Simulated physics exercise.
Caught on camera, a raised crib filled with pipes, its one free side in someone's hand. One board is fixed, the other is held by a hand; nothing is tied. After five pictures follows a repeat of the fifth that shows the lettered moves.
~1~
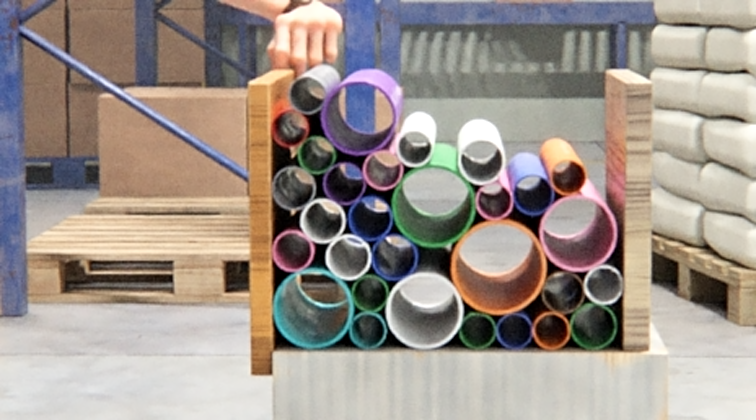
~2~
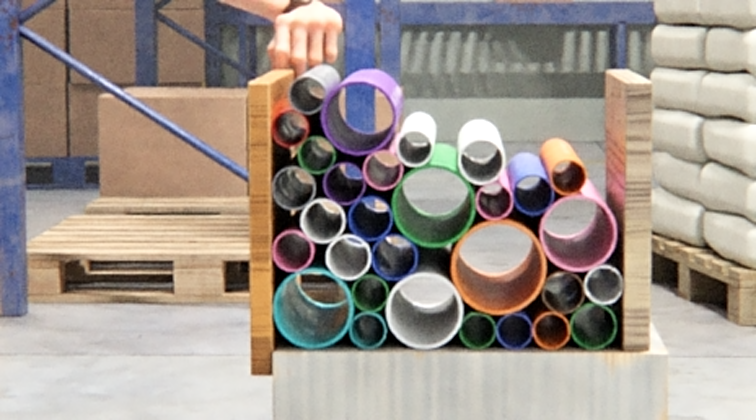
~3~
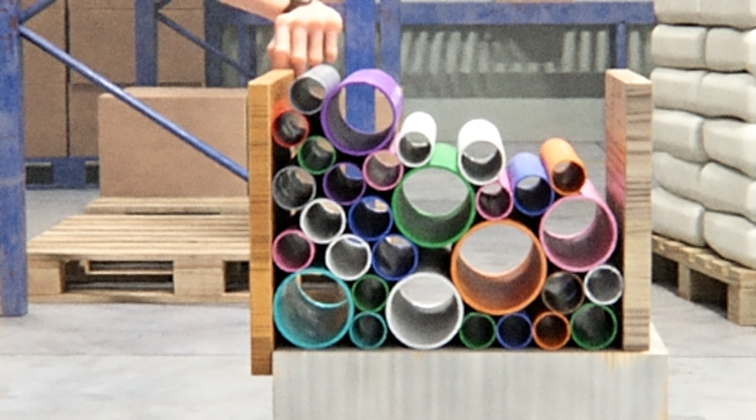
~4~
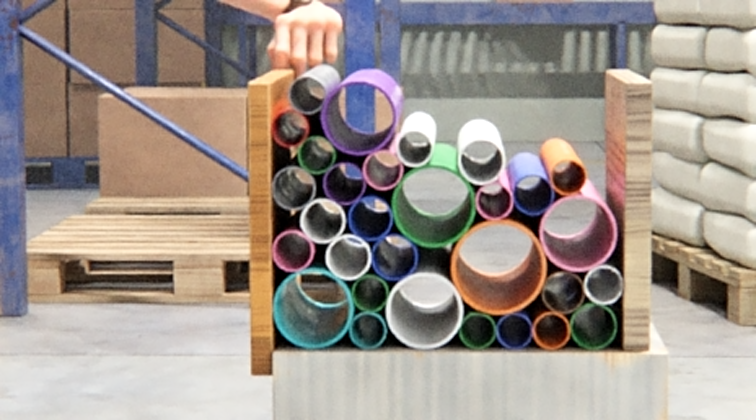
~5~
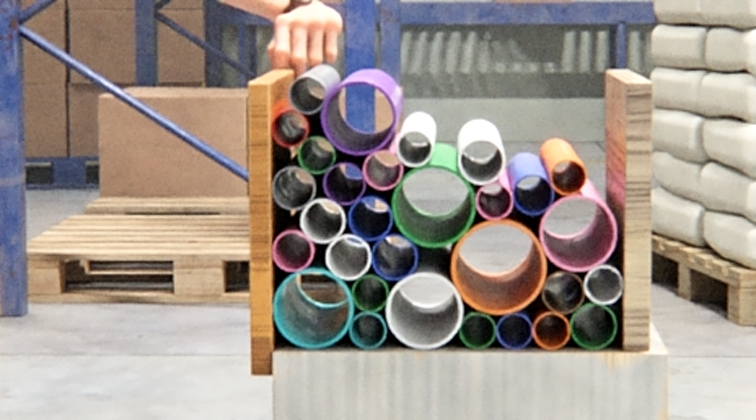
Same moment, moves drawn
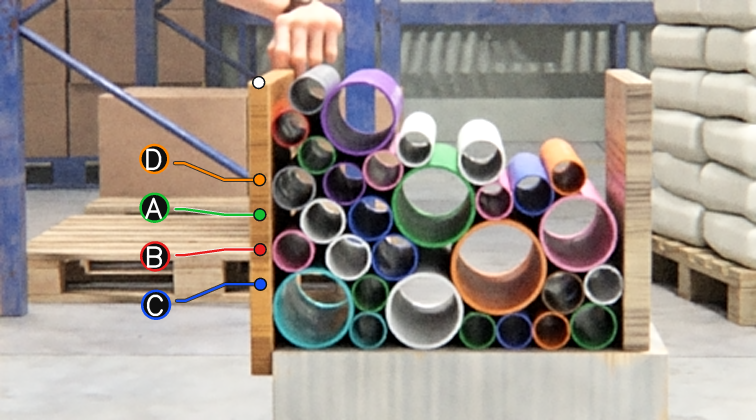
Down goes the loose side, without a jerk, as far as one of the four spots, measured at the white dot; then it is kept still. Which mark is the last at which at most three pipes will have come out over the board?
Lower it to A and no more.
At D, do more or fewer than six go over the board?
It loses fewer than six.
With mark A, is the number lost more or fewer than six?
It loses fewer than six.
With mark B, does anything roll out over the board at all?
Yes, at B.
On the marked copy, A at (260, 215); B at (260, 250); C at (261, 284); D at (260, 180); the white dot at (259, 83).
With A. Early on, top of the board (271, 145).
Further on, top of the board (272, 214).
At the end, top of the board (272, 214), two out over the board.
As for the rest, B four out over the board; C more than three out over the board; D two out over the board.
